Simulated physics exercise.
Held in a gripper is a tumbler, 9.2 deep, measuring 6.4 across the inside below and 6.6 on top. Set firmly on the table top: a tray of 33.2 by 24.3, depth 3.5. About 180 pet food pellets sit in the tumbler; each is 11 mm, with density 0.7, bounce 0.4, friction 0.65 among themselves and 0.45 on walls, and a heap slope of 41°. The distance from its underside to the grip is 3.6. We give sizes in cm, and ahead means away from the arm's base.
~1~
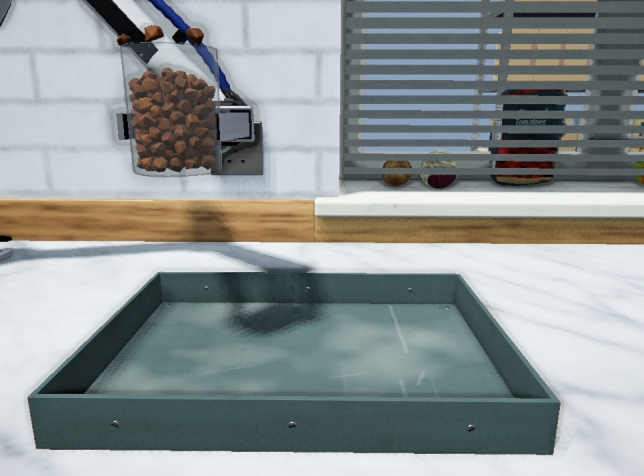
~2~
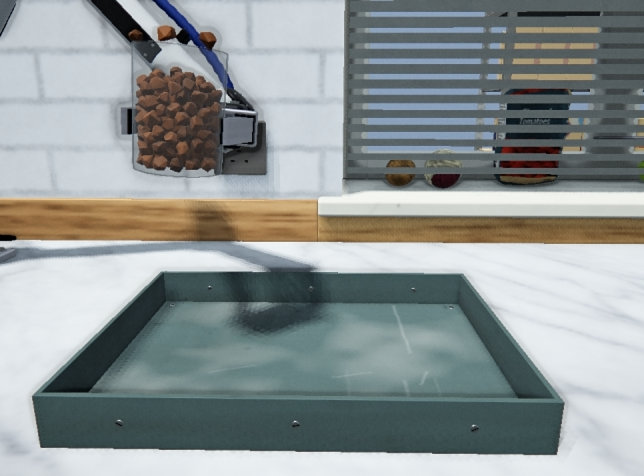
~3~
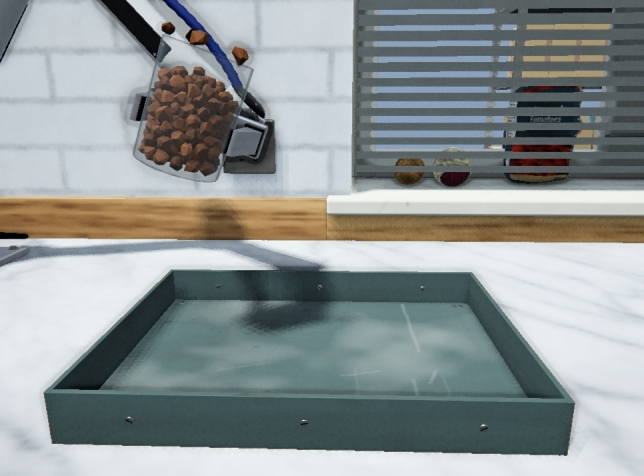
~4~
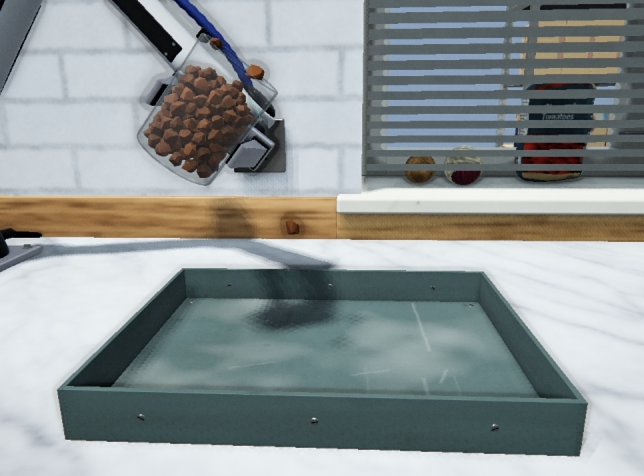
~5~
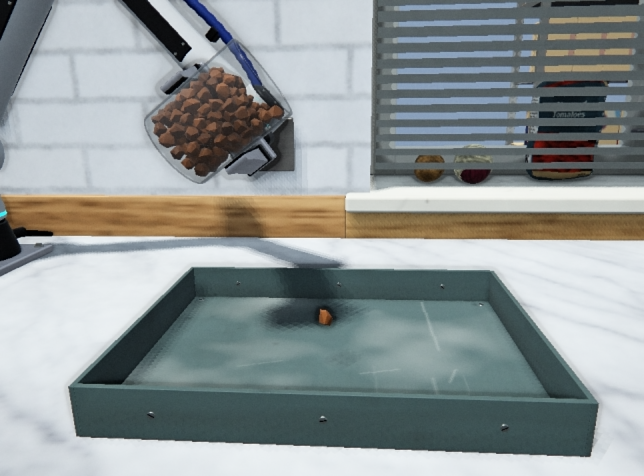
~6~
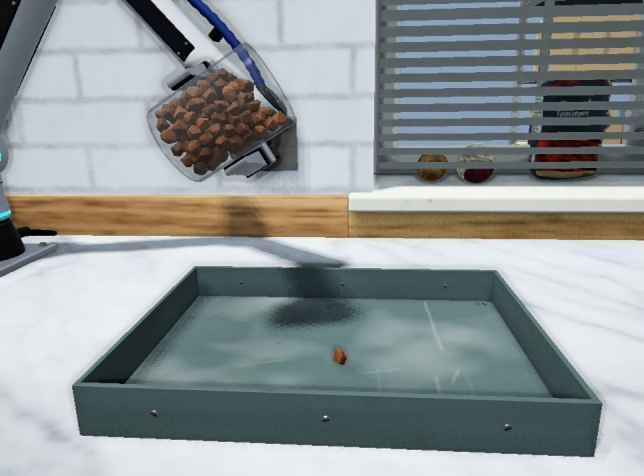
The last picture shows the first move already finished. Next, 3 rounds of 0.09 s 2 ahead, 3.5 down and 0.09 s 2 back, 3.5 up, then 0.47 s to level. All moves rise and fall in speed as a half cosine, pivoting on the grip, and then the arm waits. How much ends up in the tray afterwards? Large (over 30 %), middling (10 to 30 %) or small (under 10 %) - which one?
Small.
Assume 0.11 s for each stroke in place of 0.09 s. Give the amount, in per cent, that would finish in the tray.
Around 0 percent.
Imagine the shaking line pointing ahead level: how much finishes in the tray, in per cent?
Some 25 per cent.
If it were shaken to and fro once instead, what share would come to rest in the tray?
It would come to around 0 %.
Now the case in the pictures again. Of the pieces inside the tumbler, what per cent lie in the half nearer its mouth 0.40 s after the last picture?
Share in the mouth half: About 45 %.
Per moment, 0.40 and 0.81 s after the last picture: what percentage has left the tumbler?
I'd put it near 0 percent first and near 5 percent later.
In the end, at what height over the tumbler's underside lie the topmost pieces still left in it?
8.5 cm.
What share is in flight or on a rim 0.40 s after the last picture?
Around 0 per cent of the load.
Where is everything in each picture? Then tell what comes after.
The first frame shows tumbler middle at (175, 114), level; upper third of the load around (171, 91), from x 125 to 210, top at y 35; 175 in the tumbler.
The second frame shows tumbler middle at (180, 113), tilted 6° forward; upper third of the load around (176, 91), from x 135 to 215, top at y 35.
The third frame shows tumbler middle at (192, 113), tilted 20° forward; upper third of the load around (193, 91), from x 145 to 240, top at y 30; 174 in the tumbler, 1 in flight or on a rim.
The fourth frame shows tumbler middle at (206, 114), tilted 39° forward; upper third of the load around (206, 95), from x 150 to 295, top at y 45; 174 in the tumbler, 1 in flight or on a rim.
The fifth frame shows tumbler middle at (218, 116), tilted 53° forward; upper third of the load around (216, 99), from x 160 to 325, top at y 75; 174 in the tumbler, 1 in the tray.
The sixth frame shows tumbler middle at (222, 116), tilted 59° forward; upper third of the load around (221, 99), from x 160 to 340, top at y 75; 174 in the tumbler, 1 in the tray.
Then, 0.40 s after the last picture, tilted 59° forward, highest piece 23 above the table; 172 in the tumbler, 3 in the tray.
Then, 0.81 s after the last picture, tilted 23° forward, highest piece 24 above the table; 163 in the tumbler, 12 in the tray.
Then, 1.21 s after the last picture, level, highest piece 26 above the table; 163 in the tumbler, 12 in the tray.
Then, 2.26 s after the last picture, level, highest piece 26 above the table; 163 in the tumbler, 12 in the tray.
Final count, 163 in the tumbler, 12 in the tray. That is 7 % in the tray.
